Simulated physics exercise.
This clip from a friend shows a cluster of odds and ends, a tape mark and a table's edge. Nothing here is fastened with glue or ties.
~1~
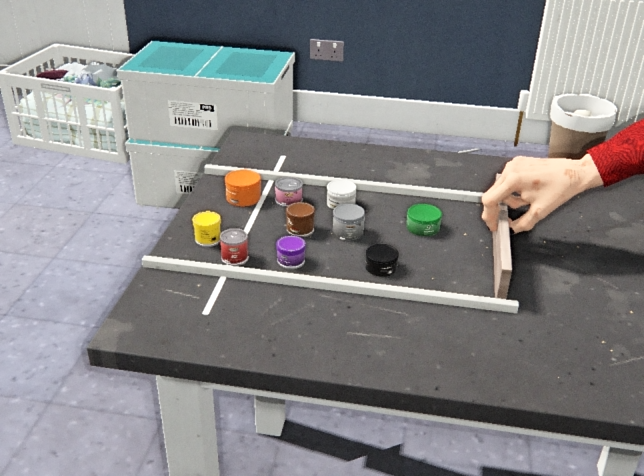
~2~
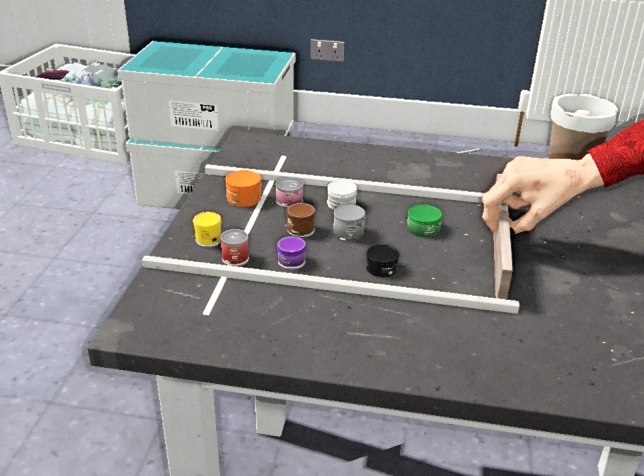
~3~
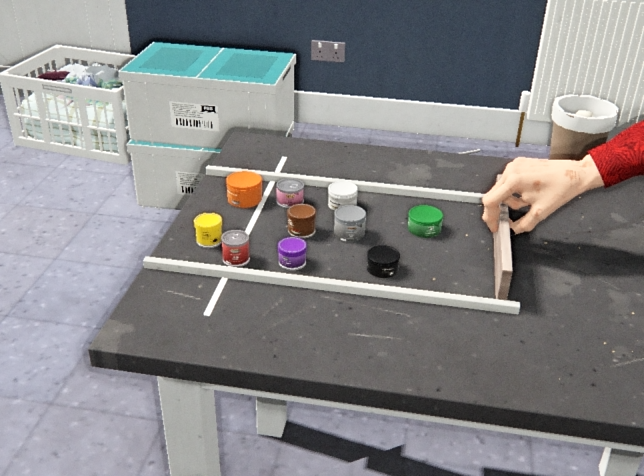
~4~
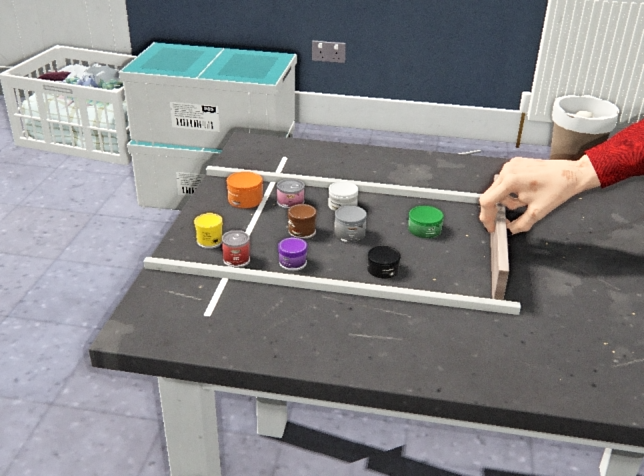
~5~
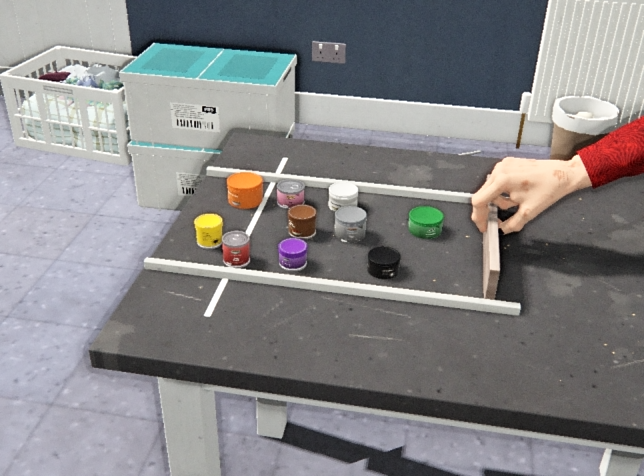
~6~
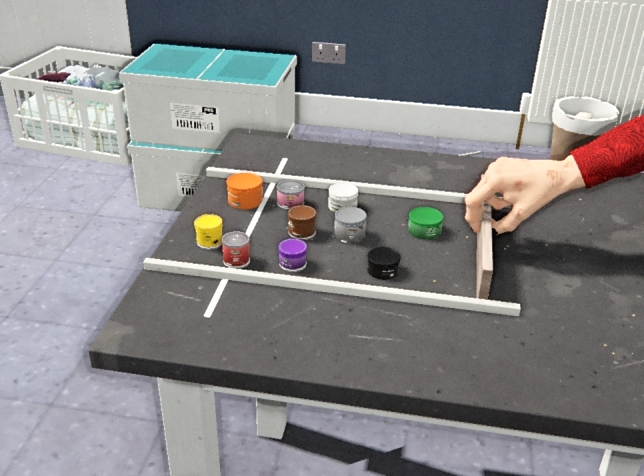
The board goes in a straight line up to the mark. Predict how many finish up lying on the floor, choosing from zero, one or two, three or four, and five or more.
My prediction is zero.
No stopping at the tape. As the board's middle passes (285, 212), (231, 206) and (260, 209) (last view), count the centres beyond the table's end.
0, 1 and 0.
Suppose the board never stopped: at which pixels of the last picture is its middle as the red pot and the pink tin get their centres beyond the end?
I reckon its middle sits around (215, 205) and then around (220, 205).
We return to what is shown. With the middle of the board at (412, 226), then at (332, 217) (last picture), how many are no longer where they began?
First position 1; second position 6.
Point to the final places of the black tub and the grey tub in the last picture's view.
Final spots - black tub (226, 240), grey tub (236, 218).
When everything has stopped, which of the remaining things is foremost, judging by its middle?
Orange tub.
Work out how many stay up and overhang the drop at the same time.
It comes to 1.
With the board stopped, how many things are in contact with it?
In total, 5.
Early on, none off yet; yellow pot at rest near (209, 232); orange tub at rest near (245, 191); red pot at rest near (236, 250).
A while later, none off yet; yellow pot at rest near (209, 232); orange tub travelled a little near (231, 191); red pot travelled about its own width near (209, 252).
Finally, the number that fall off is zero.
